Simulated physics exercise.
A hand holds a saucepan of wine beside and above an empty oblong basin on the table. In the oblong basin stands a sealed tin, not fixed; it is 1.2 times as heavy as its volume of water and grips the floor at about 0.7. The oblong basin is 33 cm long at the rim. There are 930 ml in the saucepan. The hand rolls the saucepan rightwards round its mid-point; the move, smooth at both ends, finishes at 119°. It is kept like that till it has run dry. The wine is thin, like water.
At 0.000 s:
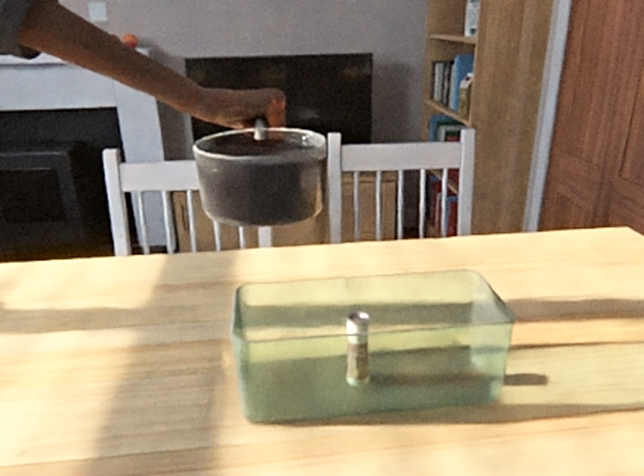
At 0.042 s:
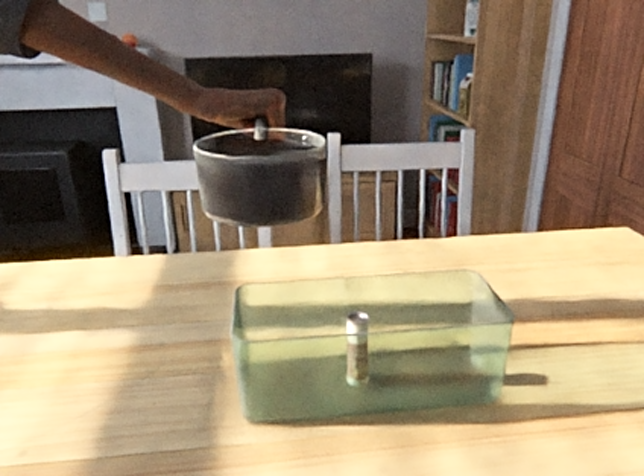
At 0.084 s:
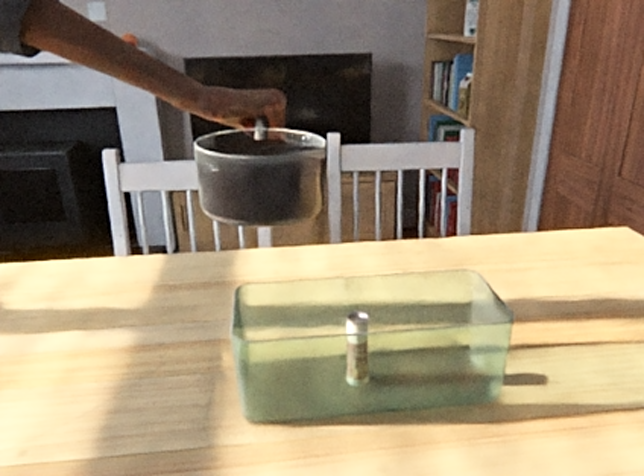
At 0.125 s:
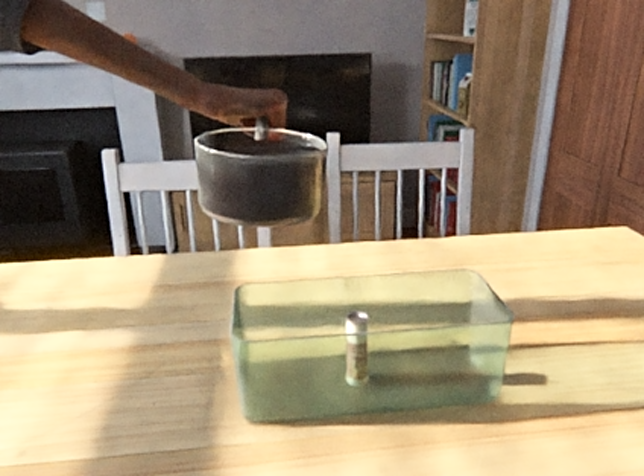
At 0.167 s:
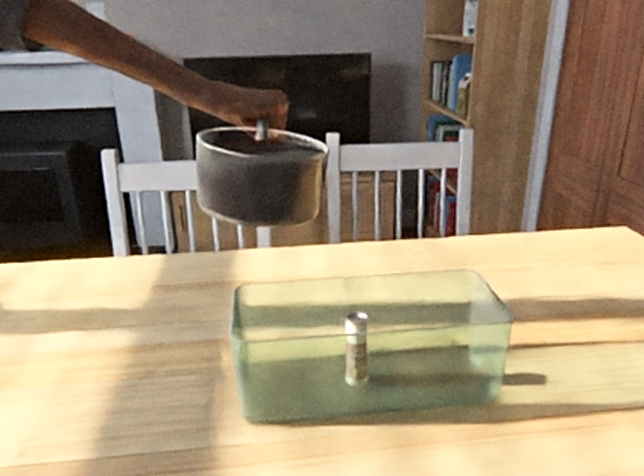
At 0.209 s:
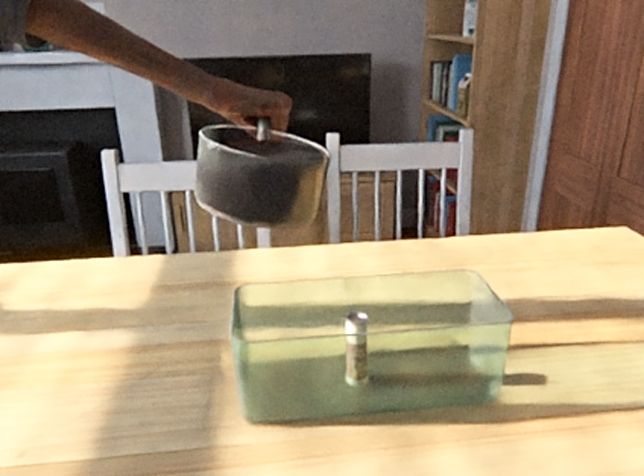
We see a hand holding a dark saucepan above a table, near a pale green oblong basin with a small tin standing upright inside; the hand keeps the pan nearly level, then slowly tilts it slightly to the right.
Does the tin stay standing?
It stays up.
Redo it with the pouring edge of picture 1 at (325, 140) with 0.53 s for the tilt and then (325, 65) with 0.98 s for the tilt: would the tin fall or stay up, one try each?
First it goes over; then it falls.
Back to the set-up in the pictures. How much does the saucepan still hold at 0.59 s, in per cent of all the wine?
Near 46 in a hundred.
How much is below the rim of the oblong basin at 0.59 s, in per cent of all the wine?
Some 14 per cent.
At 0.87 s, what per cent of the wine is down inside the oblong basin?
Some 86 per cent.
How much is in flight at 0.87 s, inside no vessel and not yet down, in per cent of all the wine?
About 10 per cent.
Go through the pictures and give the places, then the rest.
Tilt 0°; pouring edge (325, 141); surface from (200, 154) to (323, 149); the oblong basin's rim runs from (235, 312) to (495, 294); the tin's top is at (358, 320), in the first frame.
Tilt 1°; pouring edge (325, 142); surface from (199, 154) to (323, 149), in the second frame.
Tilt 2°; pouring edge (326, 144); surface from (199, 154) to (323, 150), in the third frame.
Tilt 5°; pouring edge (327, 146); surface from (200, 153) to (323, 150), in the fourth frame.
Tilt 8°; pouring edge (328, 151); surface from (200, 154) to (325, 151), in the fifth frame.
Tilt 13°; pouring edge (329, 156); surface from (201, 155) to (326, 152), in the sixth frame.
By 0.59 s the tilt is 78° and 46 per cent is still to pour; the tin stands where it began.
By 0.87 s the tilt is 115° and 4 per cent is still to pour; the tin stands where it began.
By 1.16 s the tilt is 119° and 0 per cent is still to pour; the tin stands 1 cm from where it began.
By 1.48 s the tilt is 119° and 0 per cent is still to pour; the tin stands 1 cm from where it began.
At rest the tin stands 1 cm from where it began.
